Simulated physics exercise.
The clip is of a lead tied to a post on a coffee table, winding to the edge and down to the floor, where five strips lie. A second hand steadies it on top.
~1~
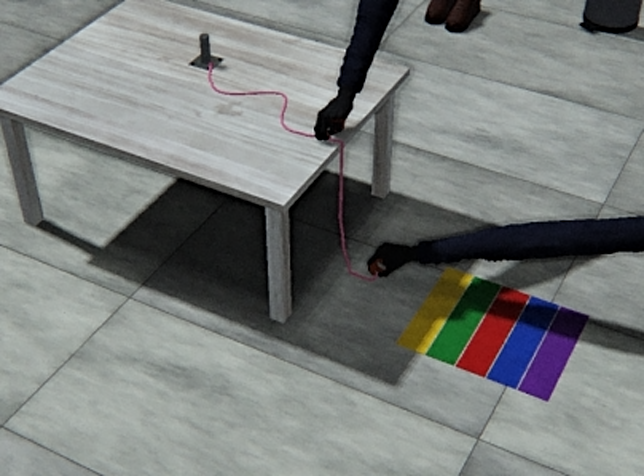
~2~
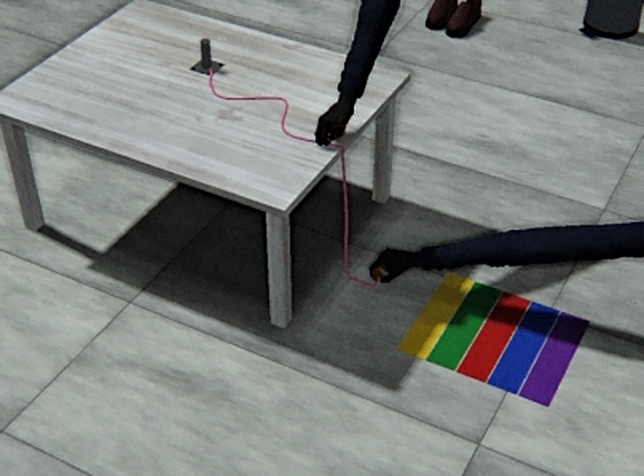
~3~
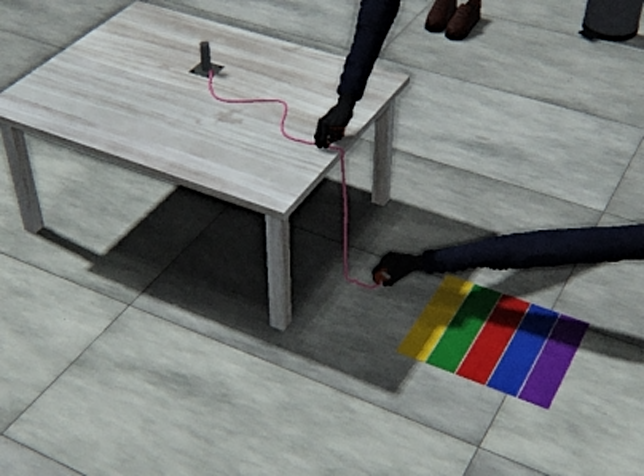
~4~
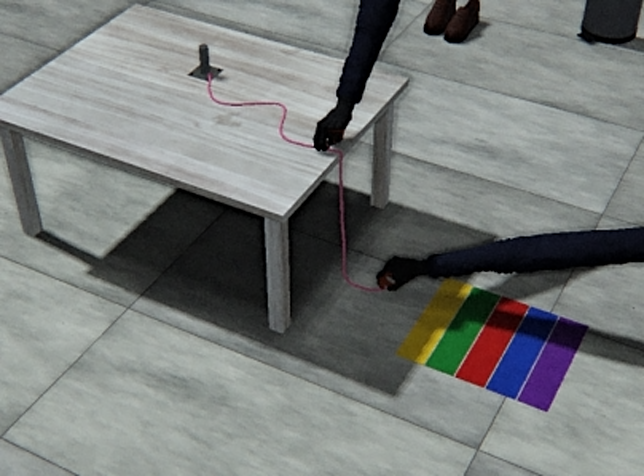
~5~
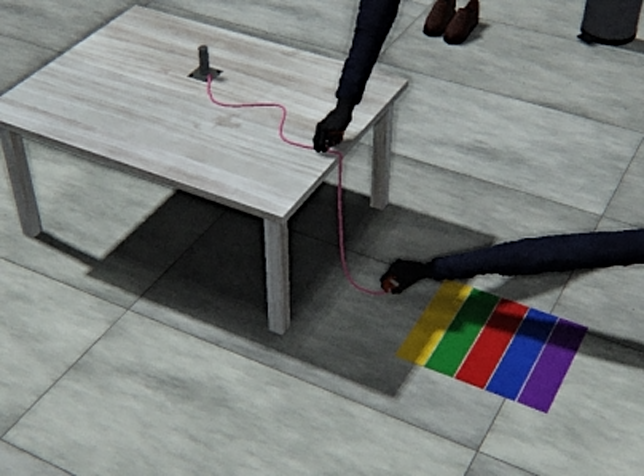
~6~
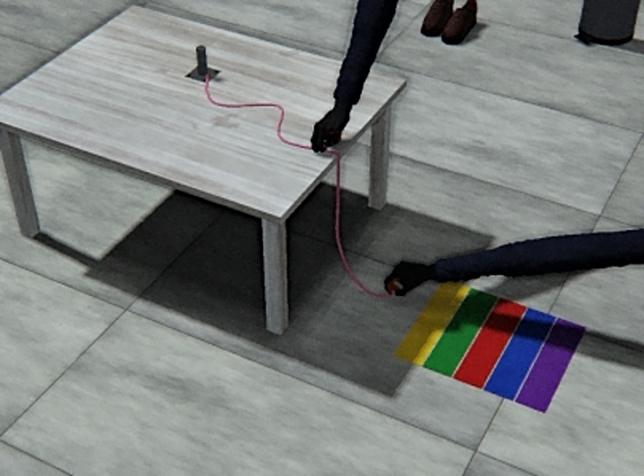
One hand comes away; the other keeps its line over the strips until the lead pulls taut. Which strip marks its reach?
The blue one.
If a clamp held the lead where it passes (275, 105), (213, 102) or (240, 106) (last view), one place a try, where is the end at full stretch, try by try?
Near (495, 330), (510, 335) and (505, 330).
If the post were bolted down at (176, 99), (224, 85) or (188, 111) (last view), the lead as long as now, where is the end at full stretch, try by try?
In that order: (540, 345), (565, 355) and (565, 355).
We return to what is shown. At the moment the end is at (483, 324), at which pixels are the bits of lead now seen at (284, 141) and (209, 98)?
At (338, 147), then (237, 92).
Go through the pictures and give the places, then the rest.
The first frame shows end (377, 274); yellow (419, 334); green (449, 345); red (479, 356); blue (509, 368); purple (541, 380).
The second frame shows end (379, 279); lead through (211, 86) (261, 98) (283, 126) (340, 149) (346, 209) (346, 261).
The third frame shows end (381, 283).
The fourth frame shows end (386, 287); lead through (209, 91) (260, 104) (281, 131) (339, 154) (342, 214) (344, 265).
The fifth frame shows end (390, 290).
The sixth frame shows end (394, 292); lead through (207, 93) (257, 105) (278, 133) (336, 155) (338, 214) (348, 267).
Early on, end near (483, 324); over red.
Midway, end near (511, 334); over blue.
At the end of the slack, end near (528, 340); over blue. It halts on the blue strip.
